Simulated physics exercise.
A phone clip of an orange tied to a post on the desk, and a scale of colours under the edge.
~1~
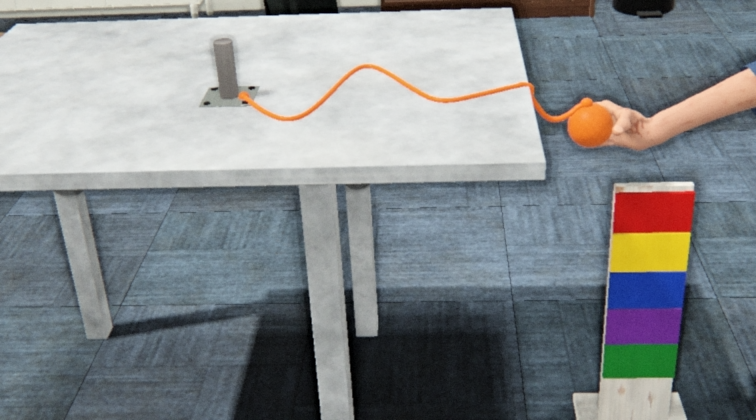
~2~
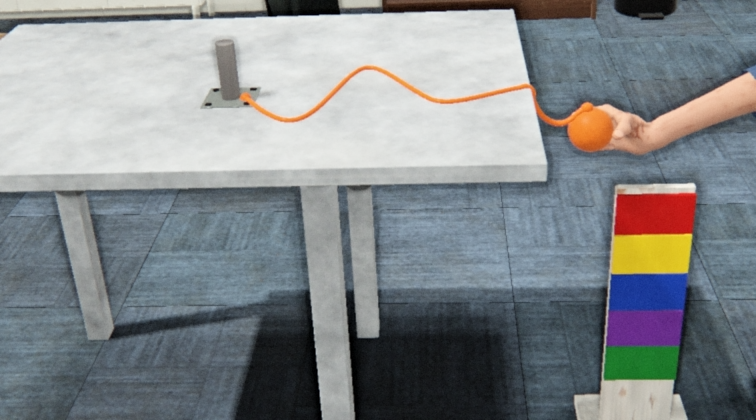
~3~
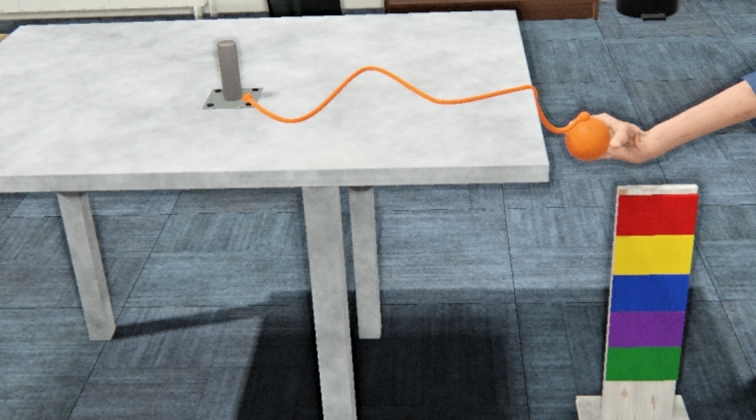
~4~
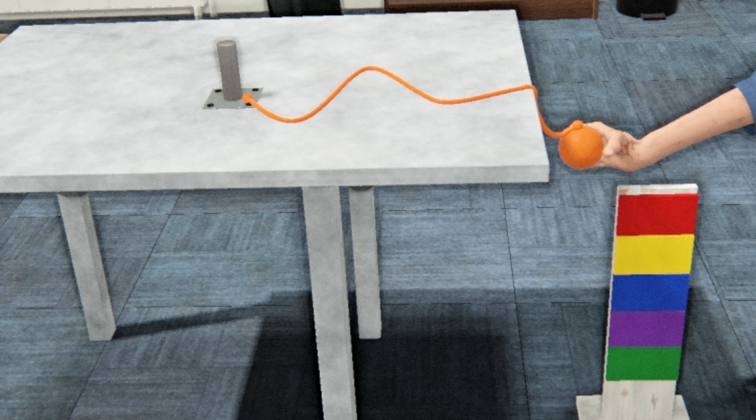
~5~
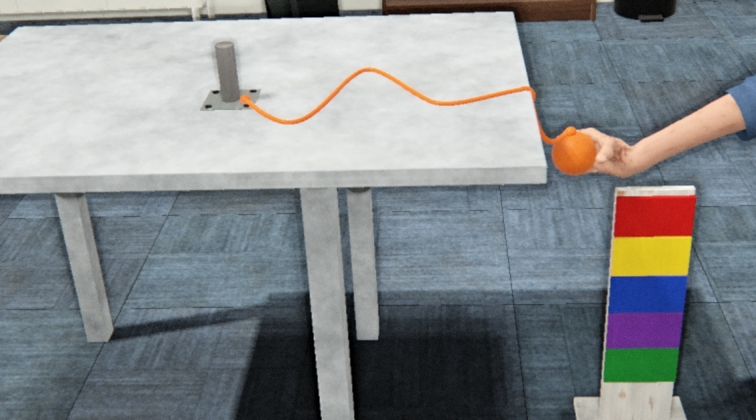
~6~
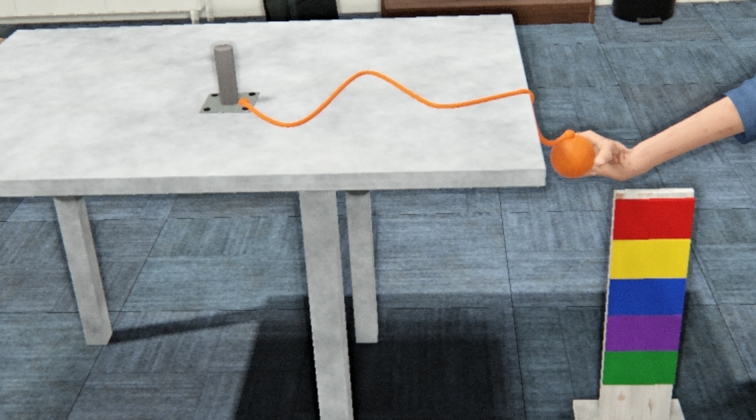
Hand holding an orange ball on a slack orange cord lowers it slightly beside a table edge, near an upright colour-striped board.
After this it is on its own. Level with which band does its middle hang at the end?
Its middle rests at the purple band.
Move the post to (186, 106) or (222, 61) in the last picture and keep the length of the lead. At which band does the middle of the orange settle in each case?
In that order: Blue; blue.
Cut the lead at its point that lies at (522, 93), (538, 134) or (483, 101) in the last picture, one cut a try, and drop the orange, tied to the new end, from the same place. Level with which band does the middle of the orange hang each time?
In that order: Yellow; blue; red.
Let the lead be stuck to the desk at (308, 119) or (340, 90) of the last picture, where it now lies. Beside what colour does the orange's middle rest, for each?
Try by try: Blue; yellow.
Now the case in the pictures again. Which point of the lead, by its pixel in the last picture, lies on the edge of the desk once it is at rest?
It lies at about (393, 82).
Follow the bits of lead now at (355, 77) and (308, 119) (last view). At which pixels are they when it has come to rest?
Near (470, 93) and (352, 97).
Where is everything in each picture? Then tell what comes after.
In the first picture, orange (590, 126); red (654, 214); yellow (650, 254); blue (647, 291); purple (643, 328); green (640, 362).
In the second picture, orange (591, 129); lead through (265, 112) (329, 97) (374, 68) (426, 97) (512, 89).
In the third picture, orange (588, 139).
In the fourth picture, orange (581, 147); lead through (267, 113) (331, 98) (376, 69) (428, 98) (514, 90).
In the fifth picture, orange (575, 153).
In the sixth picture, orange (573, 157); lead through (264, 117) (328, 102) (372, 73) (425, 102) (511, 94).
Soon after, orange near (524, 338); level with purple.
In the end, orange near (522, 342); level with purple. The purple one.
